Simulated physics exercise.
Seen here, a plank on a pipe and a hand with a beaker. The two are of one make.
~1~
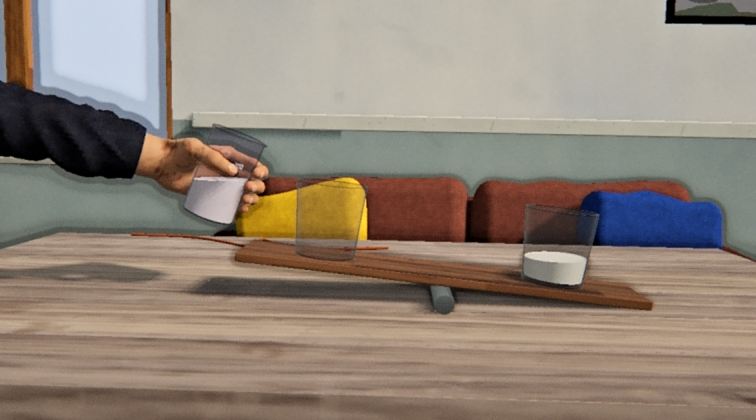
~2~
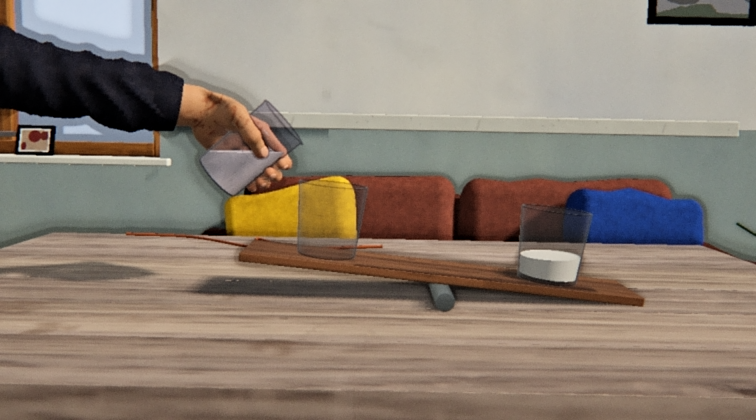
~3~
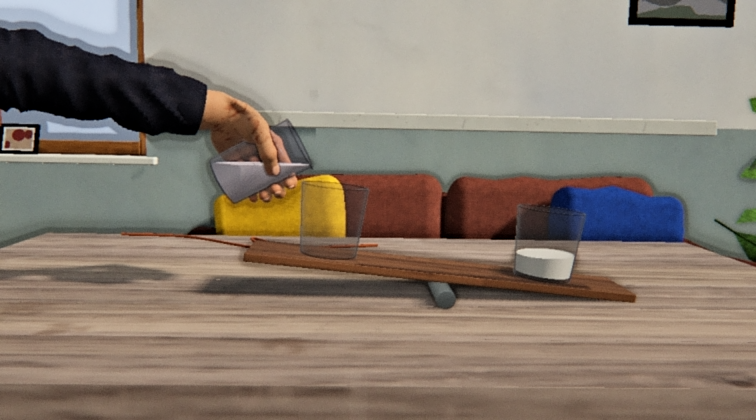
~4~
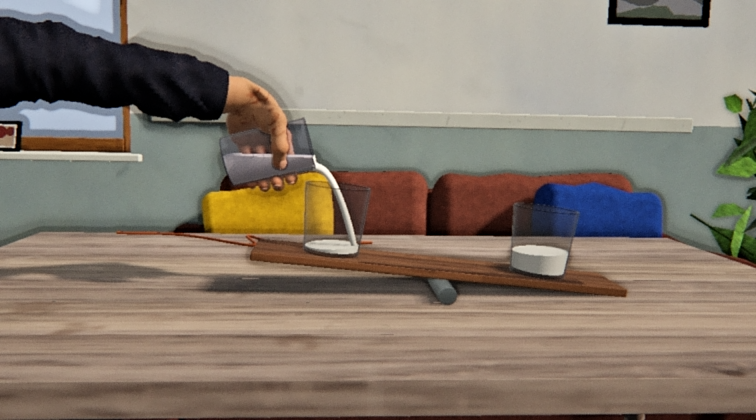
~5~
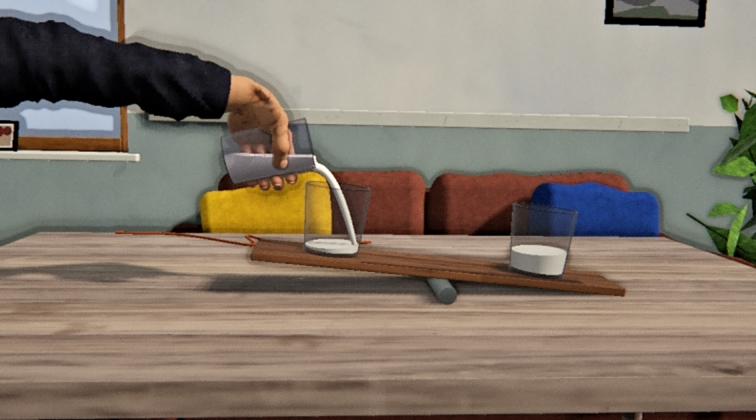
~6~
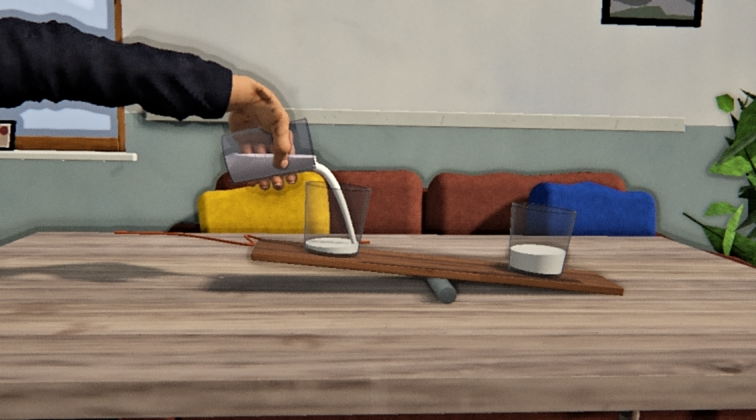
A hand lifted a clear beaker of white liquid over a tilted wooden plank resting on a pipe, then tipped it and poured a thin stream into the empty, raised left tumbler.
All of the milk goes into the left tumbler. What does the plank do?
It tips the other way.
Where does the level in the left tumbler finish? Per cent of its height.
Near 40 in a hundred.
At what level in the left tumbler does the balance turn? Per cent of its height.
Some 25 per cent.
Soon after, the left tumbler is about a quarter full; the plank leans as before.
Later, the left tumbler is about a third full; the plank has swung over, and that end is down.
In the end, the left tumbler is about a third full; the plank has swung over, and that end is down.
